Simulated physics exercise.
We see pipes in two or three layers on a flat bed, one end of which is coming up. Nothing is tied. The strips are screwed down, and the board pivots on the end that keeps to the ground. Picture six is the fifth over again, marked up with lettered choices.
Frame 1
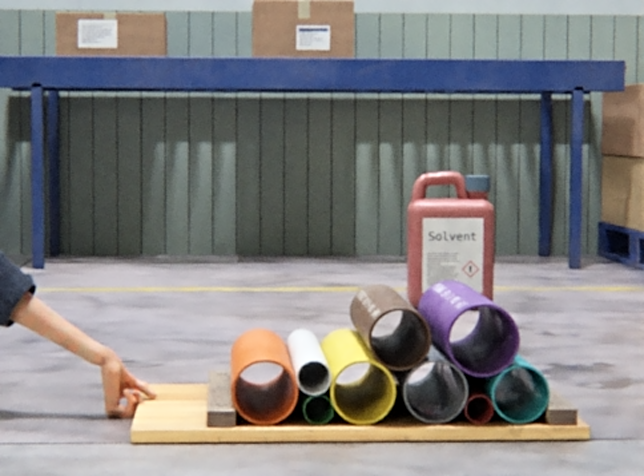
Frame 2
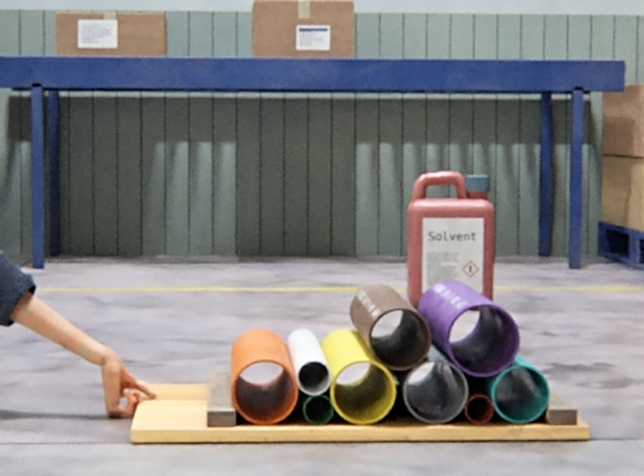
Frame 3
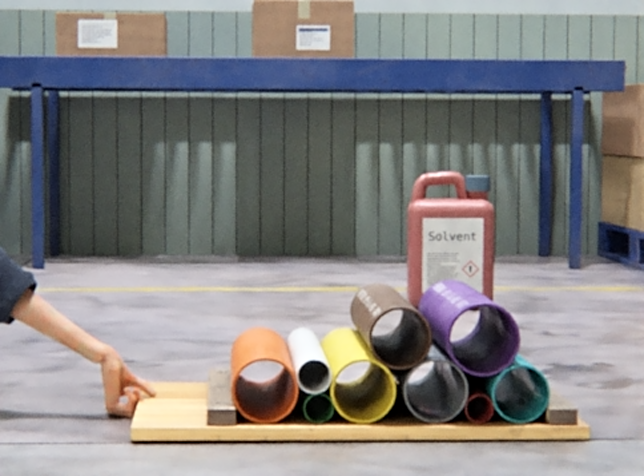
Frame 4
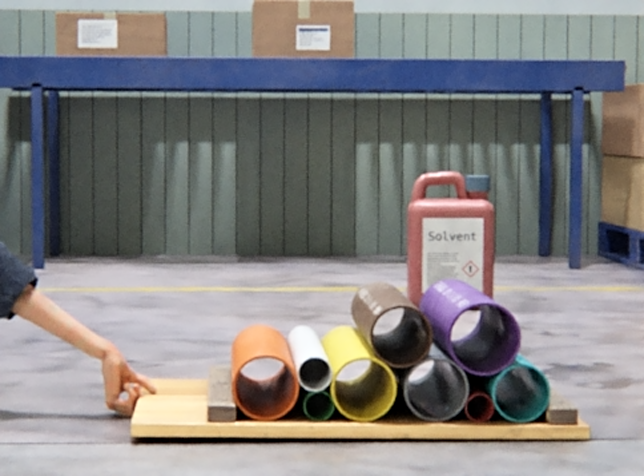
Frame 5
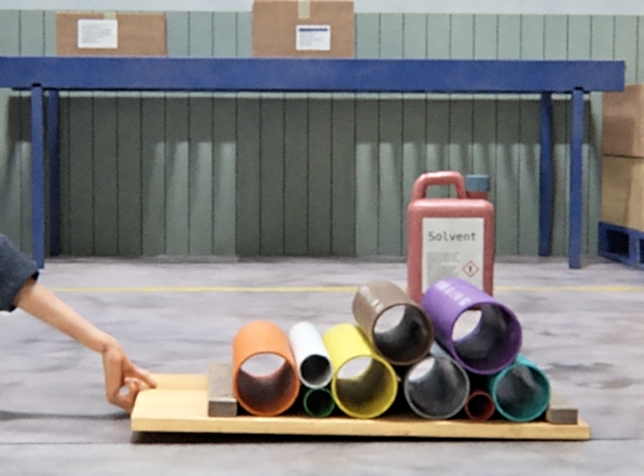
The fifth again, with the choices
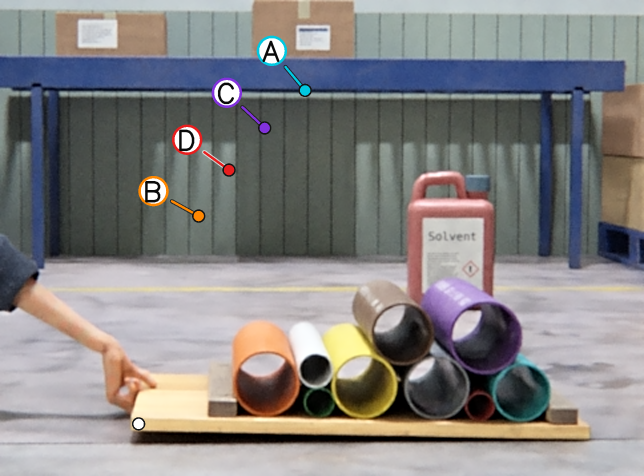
At first, a hand reaches in from the left to a wooden board lying flat on the floor, loaded with stacked colourful pipes between two end strips, a red solvent jug behind. The fingers then curl under the board's left end and raise it slightly, while the pipes stay stacked together.
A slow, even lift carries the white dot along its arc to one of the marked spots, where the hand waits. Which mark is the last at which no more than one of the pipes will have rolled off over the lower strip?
The highest mark that will do is B.
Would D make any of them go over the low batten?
At D: Yes.
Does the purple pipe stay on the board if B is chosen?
The purple pipe: Yes.
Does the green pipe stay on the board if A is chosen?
Yes, with A.
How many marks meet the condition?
One of the four.
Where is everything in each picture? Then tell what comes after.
Purple pipe (483, 340); brown pipe (400, 339); white pipe (314, 377), in the first picture.
White pipe (314, 377); board (351, 402), in the second picture.
Board (351, 401); orange pipe (265, 390); green pipe (319, 408); brown pipe (400, 338), in the third picture.
Board (351, 399); orange pipe (266, 387); green pipe (319, 406), in the fourth picture.
Board (352, 396); orange pipe (266, 383); green pipe (319, 402), in the fifth picture.
On the marked copy, A at (305, 90); B at (199, 216); C at (265, 128); D at (229, 170); the white dot at (139, 424).
Taking B. A third of the way, board at 17°.
Two thirds of the way, board at 29°.
When it is over, board at 29°, none over the low batten.
As for the rest, A seven over the low batten; C three over the low batten (turquoise, purple, brown); D three over the low batten (turquoise, purple, brown).
